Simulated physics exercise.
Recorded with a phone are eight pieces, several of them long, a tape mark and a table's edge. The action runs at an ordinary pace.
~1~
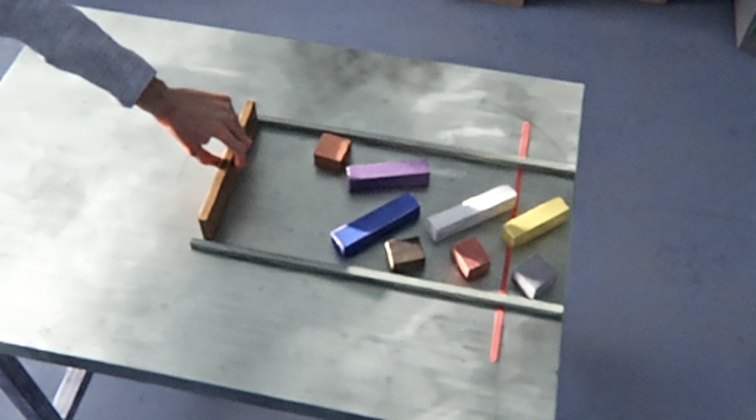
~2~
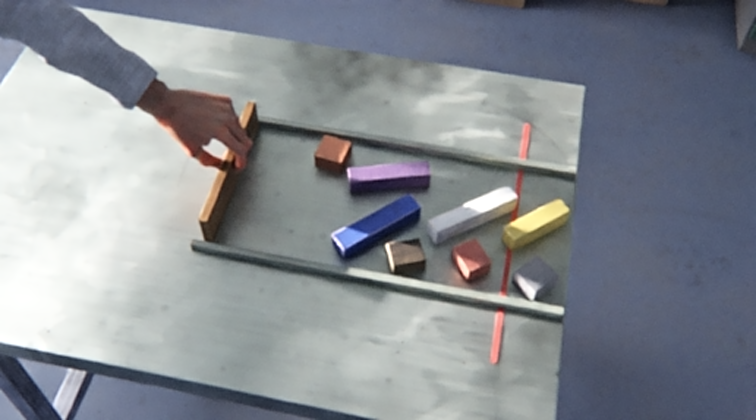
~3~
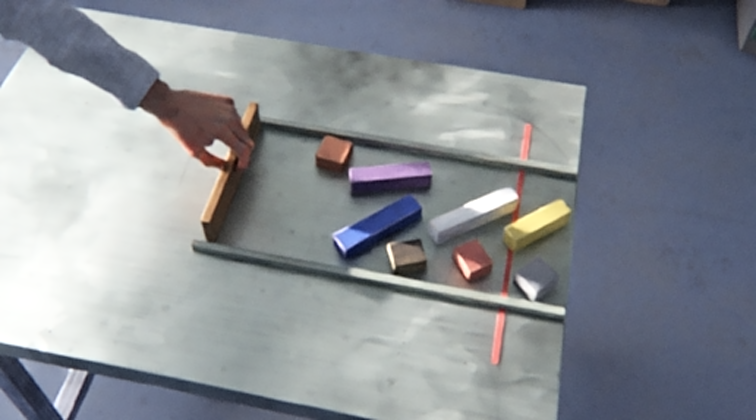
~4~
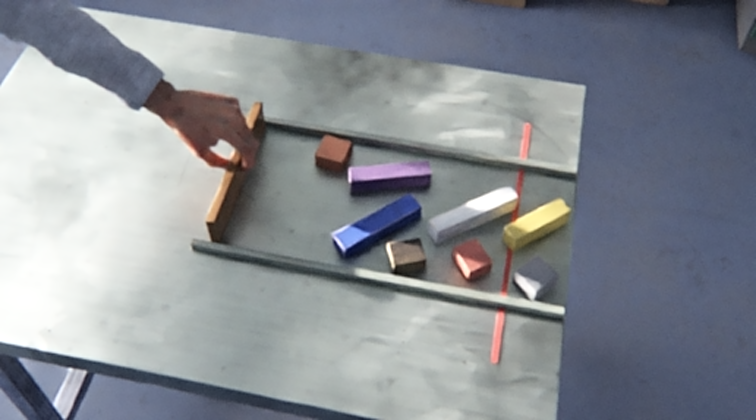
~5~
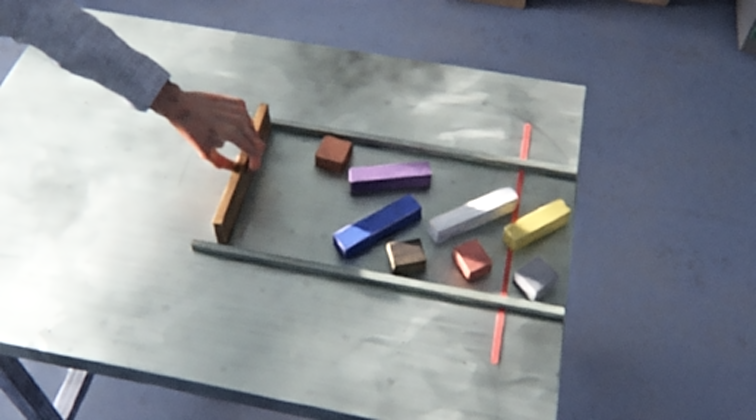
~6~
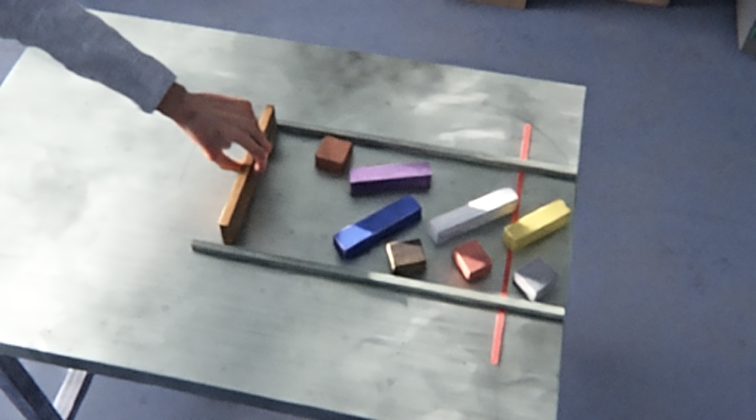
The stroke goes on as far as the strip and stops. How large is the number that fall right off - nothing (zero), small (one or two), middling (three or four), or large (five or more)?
Middling - three or four.
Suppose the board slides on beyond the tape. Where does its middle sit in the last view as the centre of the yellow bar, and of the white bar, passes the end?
Approx. (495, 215) for the first, approx. (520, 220) for the second.
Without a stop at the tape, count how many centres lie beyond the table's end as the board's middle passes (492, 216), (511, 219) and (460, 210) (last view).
Respectively, 1, 3 and 0.
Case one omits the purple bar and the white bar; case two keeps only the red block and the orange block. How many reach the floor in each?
First try 1, second try 2.
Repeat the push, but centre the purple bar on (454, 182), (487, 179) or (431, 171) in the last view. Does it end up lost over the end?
The purple bar remains up; tumbles off; holds on.
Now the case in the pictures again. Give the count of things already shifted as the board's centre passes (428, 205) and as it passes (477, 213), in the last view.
Tally: 6; 8.
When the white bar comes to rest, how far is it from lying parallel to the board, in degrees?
About 20° out of line.
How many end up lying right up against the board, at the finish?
3 in contact.
Soon after, none off yet; grey block at rest near (536, 280); yellow bar at rest near (537, 226); red block at rest near (472, 260).
Then, none off yet; grey block moved about its own width near (556, 287); yellow bar moved a little near (551, 228); red block moved well along near (531, 265).
At rest, the number that fall off is three or four; fallen, red block, yellow bar and grey block.
